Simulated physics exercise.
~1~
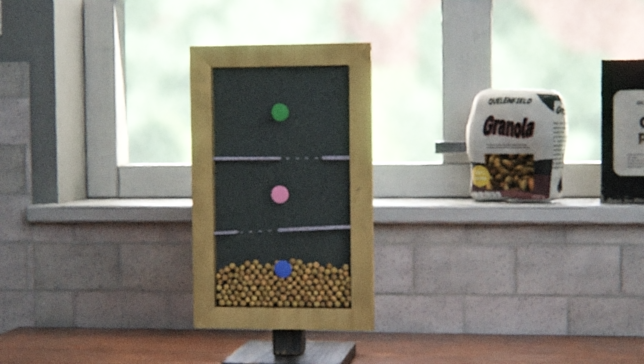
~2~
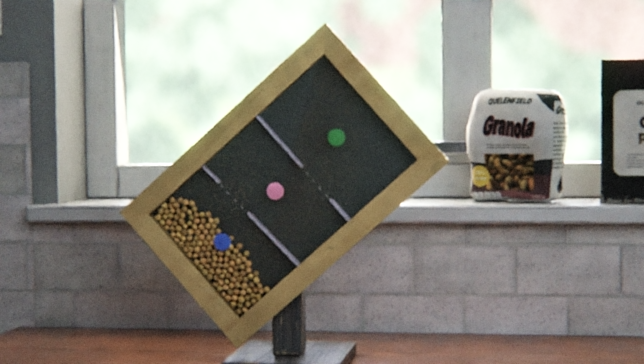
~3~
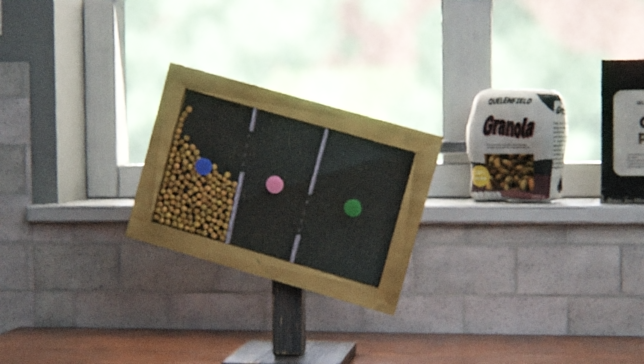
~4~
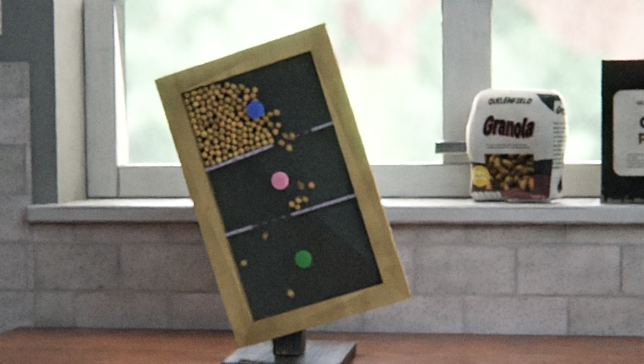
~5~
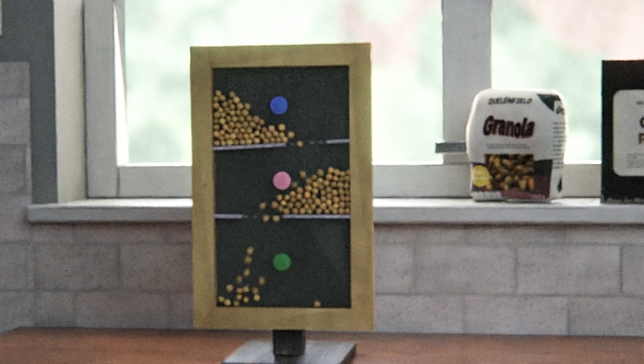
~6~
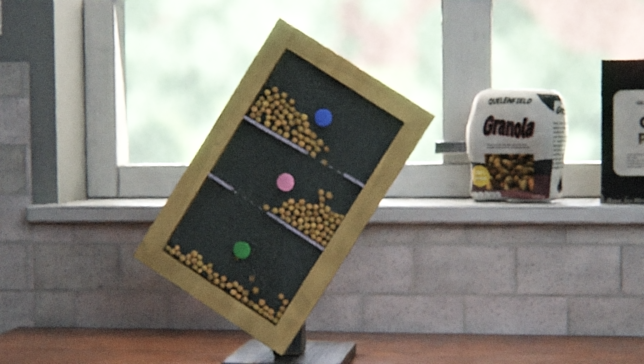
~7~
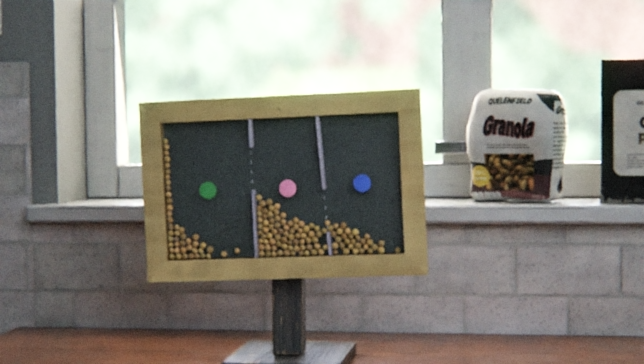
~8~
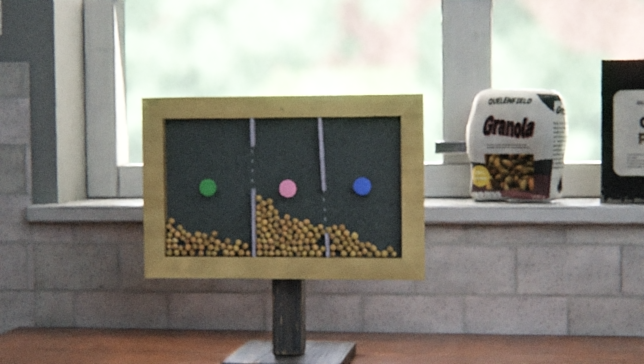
A framed box of small wooden beads turned clockwise on its stand until it was upside down, spilling beads through all three chambers, then turned further onto its side, where they settled with most in the pink middle and the fewest in the blue.
